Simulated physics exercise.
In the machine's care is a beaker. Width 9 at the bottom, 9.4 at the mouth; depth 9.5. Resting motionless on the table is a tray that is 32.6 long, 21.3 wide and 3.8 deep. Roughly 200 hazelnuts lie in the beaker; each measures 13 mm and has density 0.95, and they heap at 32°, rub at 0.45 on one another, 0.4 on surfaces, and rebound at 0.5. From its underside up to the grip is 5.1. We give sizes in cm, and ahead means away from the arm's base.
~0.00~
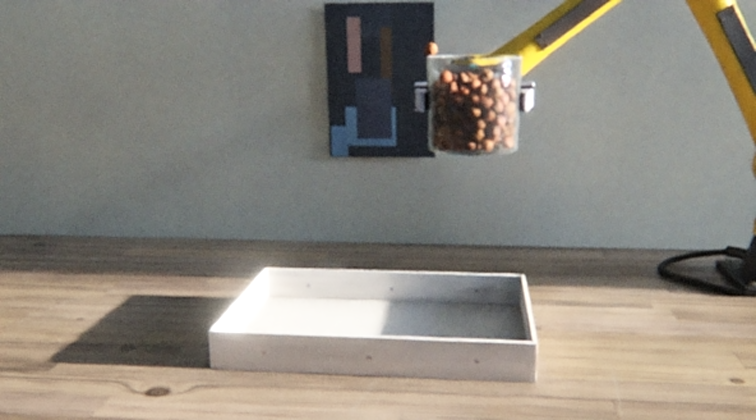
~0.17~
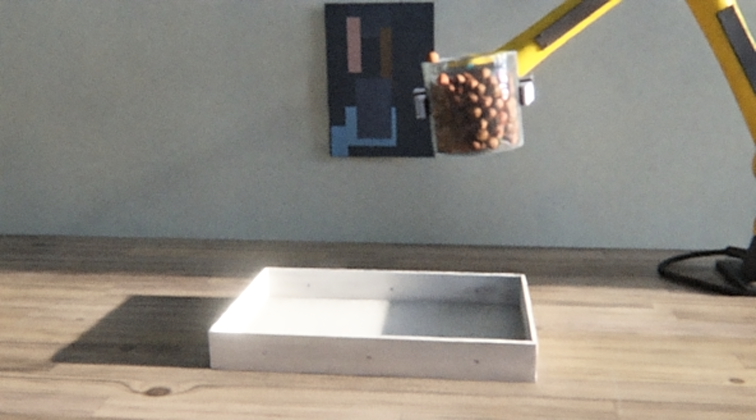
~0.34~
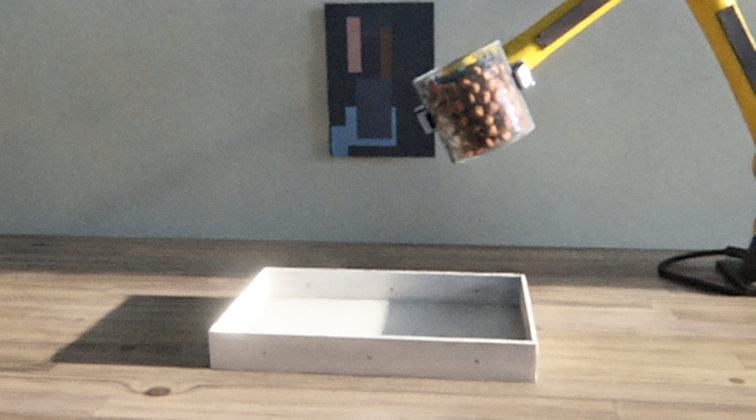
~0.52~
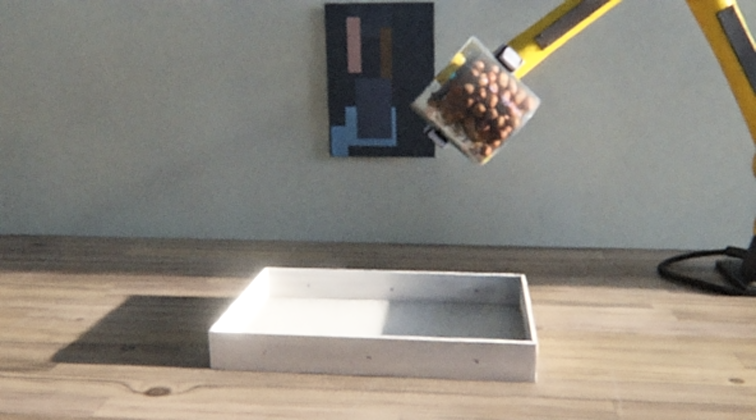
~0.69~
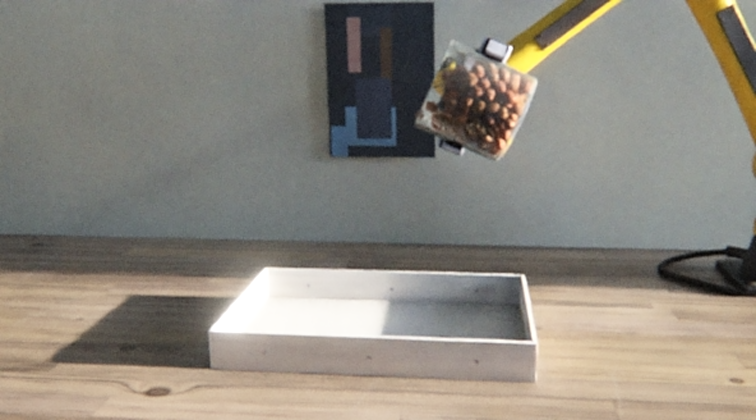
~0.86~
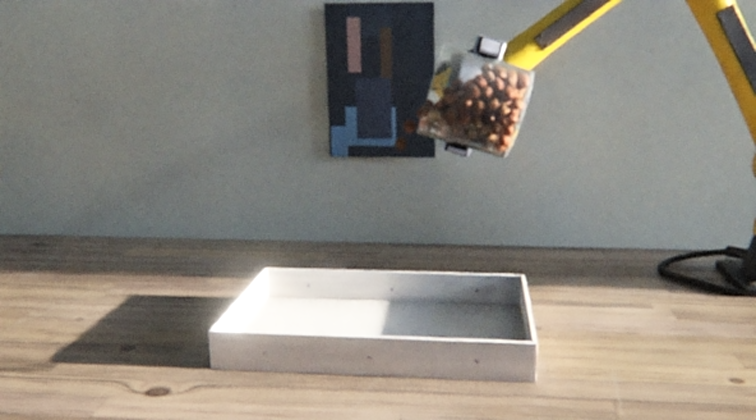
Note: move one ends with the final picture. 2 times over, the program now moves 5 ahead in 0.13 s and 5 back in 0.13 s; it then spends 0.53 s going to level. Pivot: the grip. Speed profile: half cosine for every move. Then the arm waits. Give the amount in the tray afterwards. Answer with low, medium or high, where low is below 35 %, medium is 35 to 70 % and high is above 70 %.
Medium.
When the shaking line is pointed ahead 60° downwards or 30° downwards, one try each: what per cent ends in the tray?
Some 10 and 35 per cent.
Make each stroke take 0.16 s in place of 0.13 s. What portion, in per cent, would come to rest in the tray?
Estimate: Near 40 per cent.
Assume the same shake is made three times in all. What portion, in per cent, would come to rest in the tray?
Roughly 65 in a hundred.
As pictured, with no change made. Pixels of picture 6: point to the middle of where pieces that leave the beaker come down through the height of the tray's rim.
Look at roughly (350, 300) in the last picture.
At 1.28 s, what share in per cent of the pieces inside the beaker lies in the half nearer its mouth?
That share comes to roughly 55 percent.
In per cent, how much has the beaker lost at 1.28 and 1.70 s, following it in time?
At the first moment 35 per cent, at the second 60 per cent.
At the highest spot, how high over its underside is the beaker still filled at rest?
Height at rest: About 5.5 centimetres.
After 1.28 s, tilted 73° forward, highest piece 28 above the table; 131 in the beaker, 69 in the tray, 4 in flight or on a rim.
After 1.70 s, tilted 25° forward, highest piece 29 above the table; 111 in the tray, 86 in the beaker, 5 on the table or floor, 2 in flight or on a rim.
After 2.11 s, level, highest piece 27 above the table; 113 in the tray, 86 in the beaker, 5 on the table or floor.
After 3.16 s, level, highest piece 27 above the table; 113 in the tray, 86 in the beaker, 5 on the table or floor.
In the end, 113 in the tray, 86 in the beaker, 5 on the table or floor. That is 55 % in the tray.
